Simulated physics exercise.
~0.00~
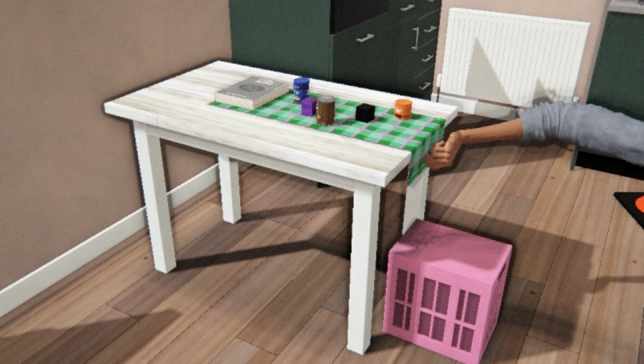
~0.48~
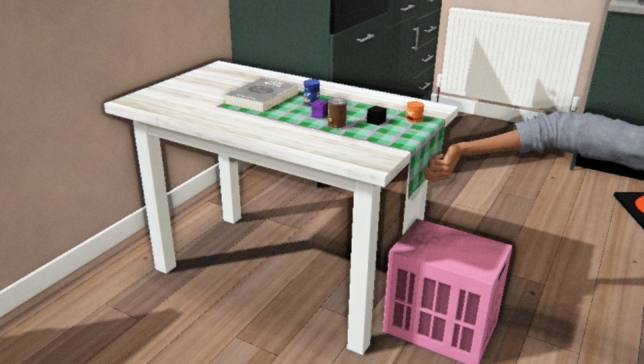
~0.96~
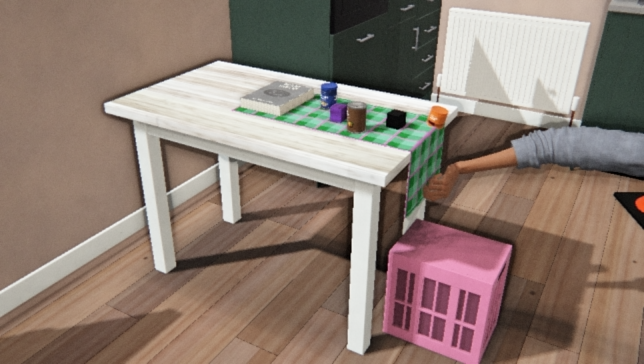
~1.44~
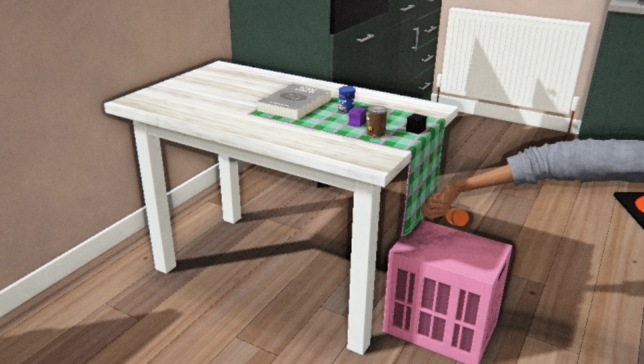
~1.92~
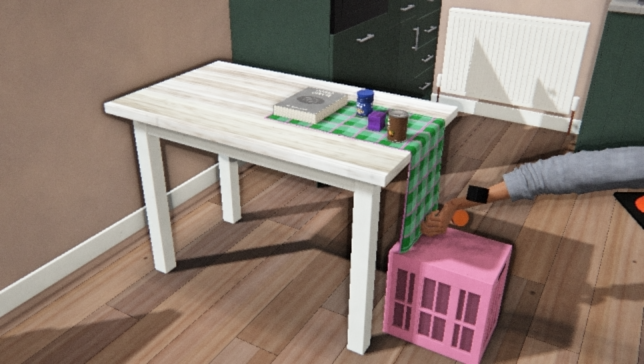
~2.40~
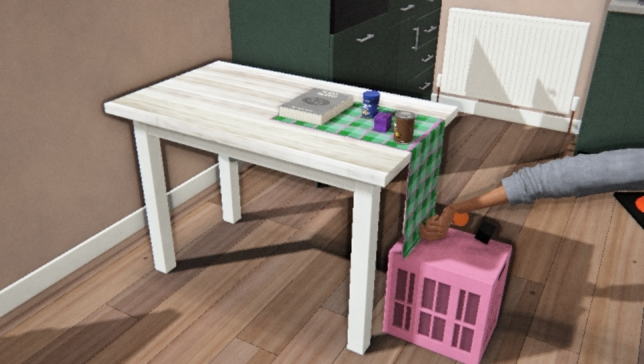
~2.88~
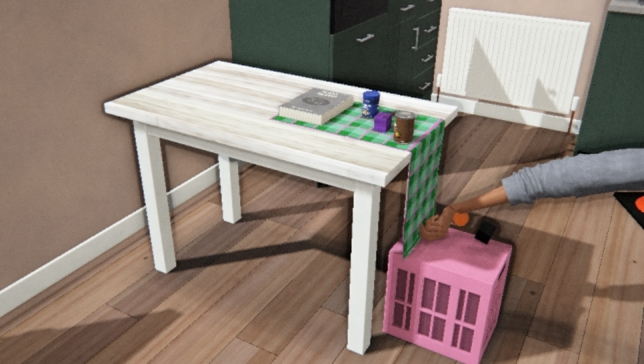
An arm in a grey sleeve reaches in from the right and grips the end of a green checked tablecloth on a white table, seen from above at an angle in a kitchen. On the cloth sit a book, a blue item, a purple cube, a brown can, a black cube and an orange pot, with a pink crate on the floor below. The hand draws the cloth down, carrying everything right. The orange pot goes over the edge first, then the black cube. The pulling stops with both by the hand at the crate, the rest still on the table.
